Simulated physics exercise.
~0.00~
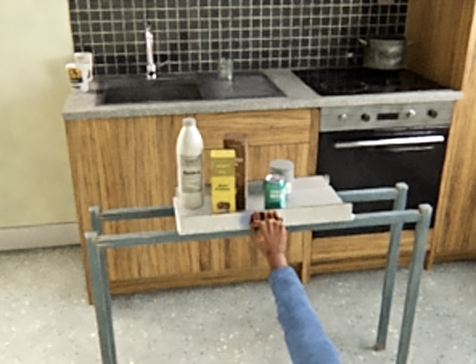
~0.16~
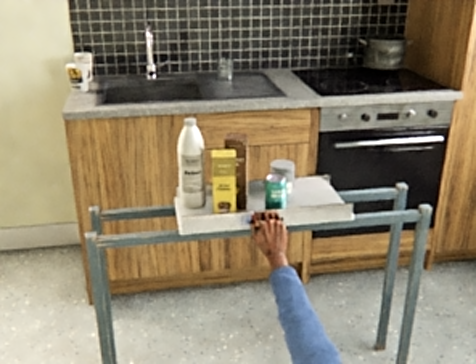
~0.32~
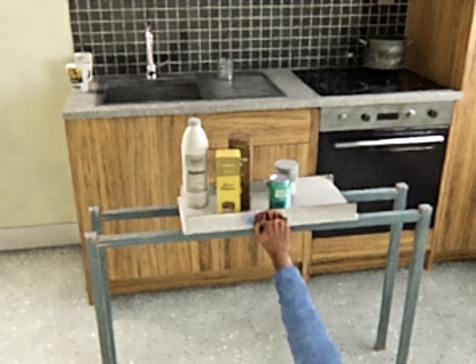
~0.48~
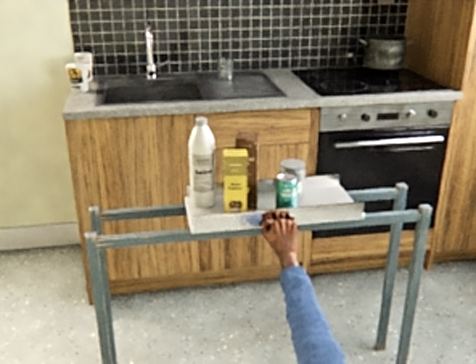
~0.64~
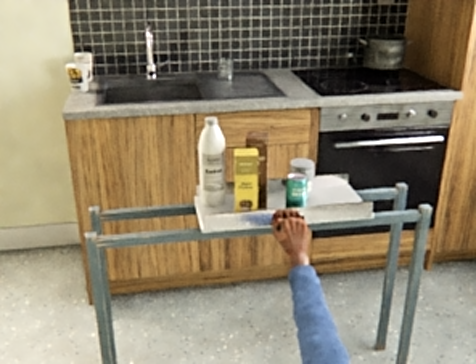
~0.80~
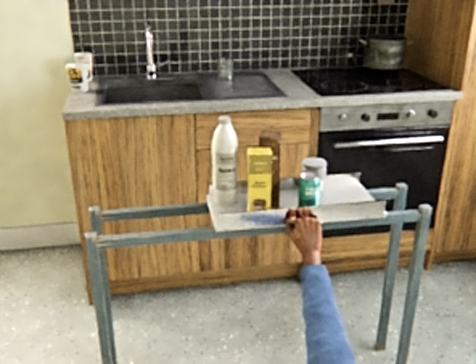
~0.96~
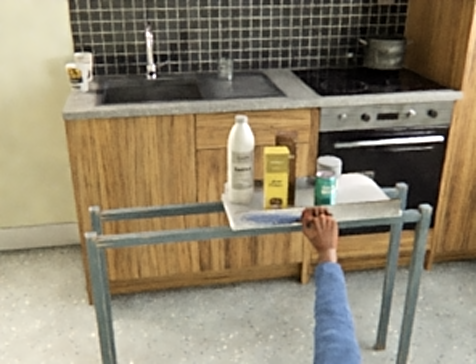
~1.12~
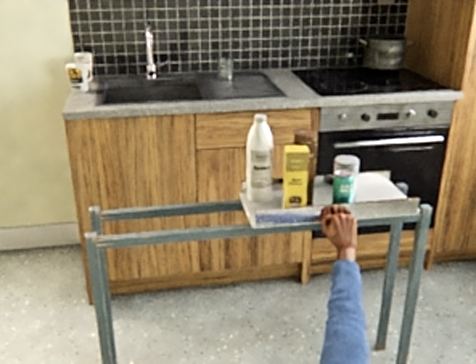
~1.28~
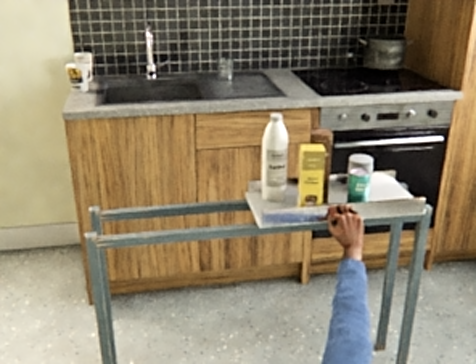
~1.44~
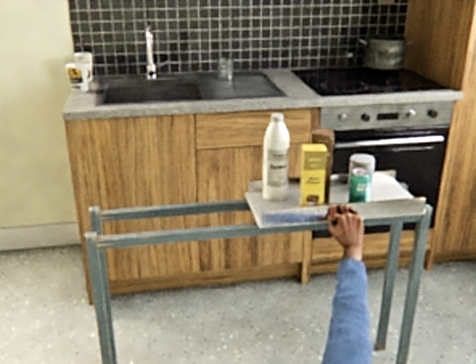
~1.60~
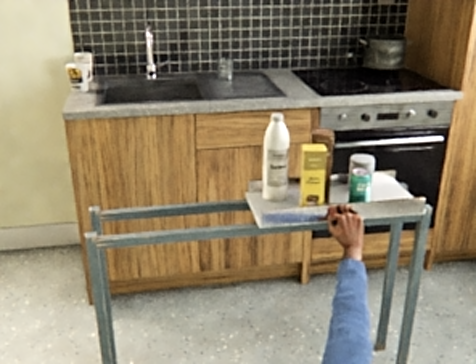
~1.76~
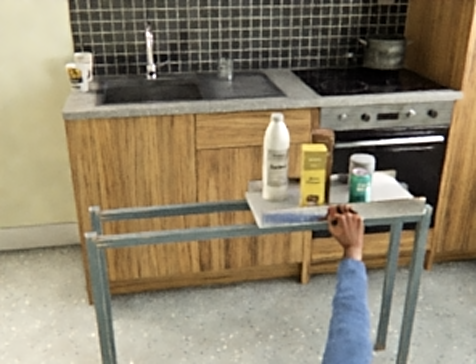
A hand slid a small shelf holding a white bottle, yellow and brown cartons, a turquoise can and a grey jar rightward along a metal frame in a kitchen, until it stopped near the right end with everything still standing.
